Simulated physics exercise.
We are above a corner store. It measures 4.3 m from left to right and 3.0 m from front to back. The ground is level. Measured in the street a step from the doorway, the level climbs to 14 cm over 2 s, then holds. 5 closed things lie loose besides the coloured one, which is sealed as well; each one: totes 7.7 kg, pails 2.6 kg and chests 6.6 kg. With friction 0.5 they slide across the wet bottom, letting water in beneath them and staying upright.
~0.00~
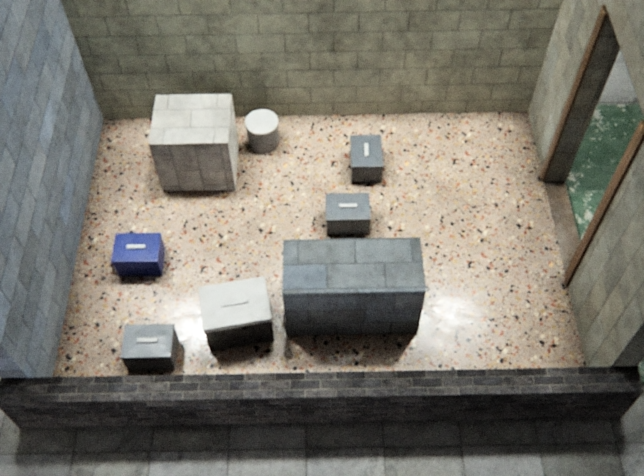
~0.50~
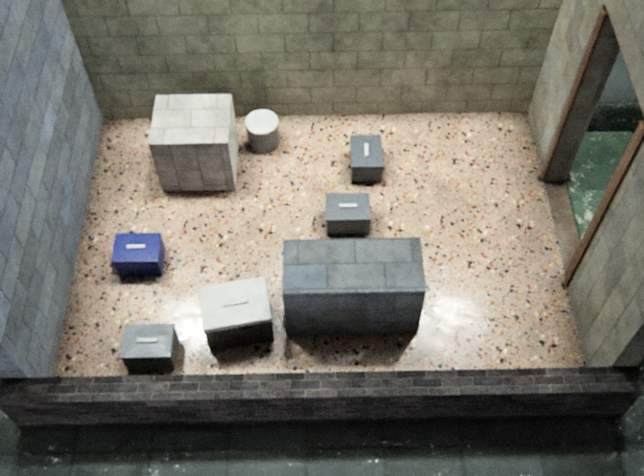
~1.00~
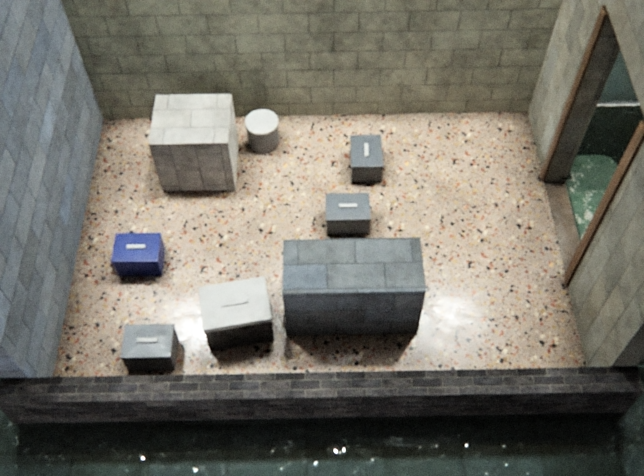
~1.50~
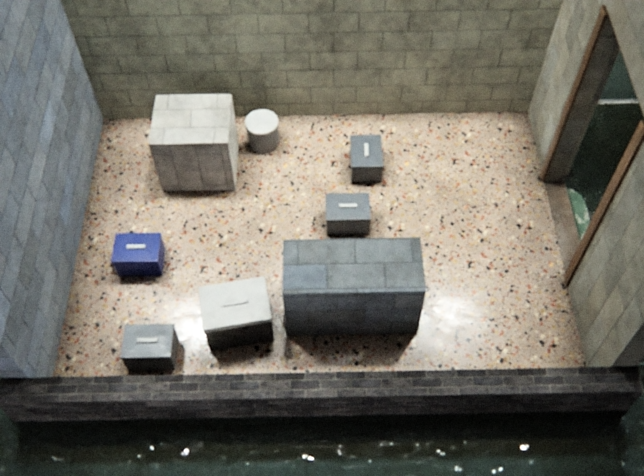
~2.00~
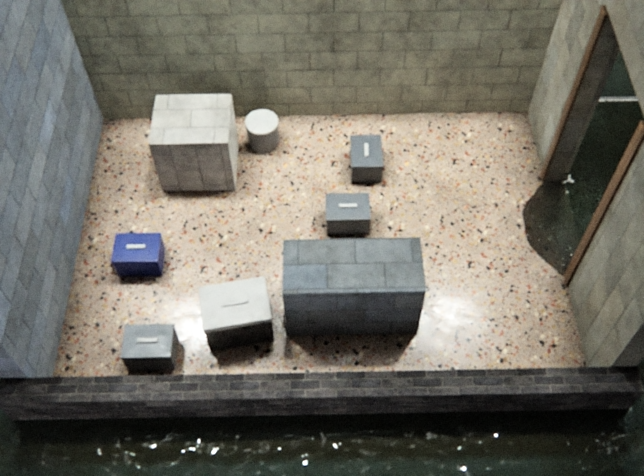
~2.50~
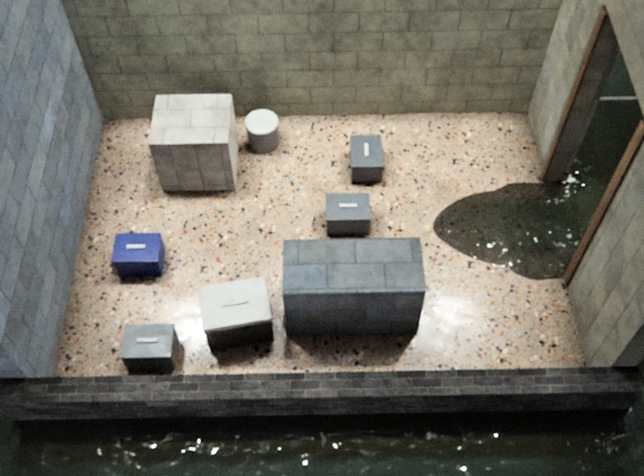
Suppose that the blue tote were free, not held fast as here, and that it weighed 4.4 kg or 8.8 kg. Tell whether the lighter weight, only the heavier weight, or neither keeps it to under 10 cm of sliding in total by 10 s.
Answer: Only the heavier weight.
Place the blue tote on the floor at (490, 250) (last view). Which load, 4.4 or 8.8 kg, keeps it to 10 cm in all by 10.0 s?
Result: Both fail.
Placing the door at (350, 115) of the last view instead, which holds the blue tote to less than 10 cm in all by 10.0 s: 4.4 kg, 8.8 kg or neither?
Short version: Only the heavy mass succeeds.
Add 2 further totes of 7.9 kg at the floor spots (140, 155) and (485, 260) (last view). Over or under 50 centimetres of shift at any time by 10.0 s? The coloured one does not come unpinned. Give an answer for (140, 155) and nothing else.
That one is inside the limit.
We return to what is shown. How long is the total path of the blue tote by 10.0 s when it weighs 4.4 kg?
Around 50 cm in total.
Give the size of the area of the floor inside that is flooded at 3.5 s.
That flooded area is roughly 4.0 m2.
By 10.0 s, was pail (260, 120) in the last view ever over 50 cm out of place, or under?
Beyond the mark.
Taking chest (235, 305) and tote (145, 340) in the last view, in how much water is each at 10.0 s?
First about 4 cm, second about 6 cm.
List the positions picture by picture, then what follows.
In the first frame, the blue tote at (136, 247), on the bottom; water covers 0.0 m2; 0 of 6 have shifted.
In the second frame, the blue tote at (136, 247) rests on the ground; 0.0 m2 under water; 0 of 6 have shifted.
In the third frame, the blue tote at (136, 247) rests on the ground; 0.0 m2 under water; 0 of 6 have shifted.
In the fourth frame, the blue tote at (136, 247) rests on the ground; 0.0 m2 under water; 0 of 6 have shifted.
In the fifth frame, the blue tote at (136, 247), on the bottom; water covers 0.2 m2; 0 of 6 have shifted.
In the sixth frame, the blue tote at (136, 247) rests on the ground; water covers 0.8 m2; 0 of 6 have shifted.
After 3.5 s the blue tote would be 0 cm from its start with 4.4 kg and 0 cm from its start with 8.8 kg; 0 cm of water round it then.
After 4.5 s the blue tote would be 0 cm from its start with 4.4 kg and 0 cm from its start with 8.8 kg; 1 cm of water round it then.
After 7.0 s the blue tote would be 0 cm from its start with 4.4 kg and 0 cm from its start with 8.8 kg; 2 cm of water round it then.
After 10.0 s the blue tote would be 38 cm from its start with 4.4 kg and 0 cm from its start with 8.8 kg; 5 cm of water round it then.
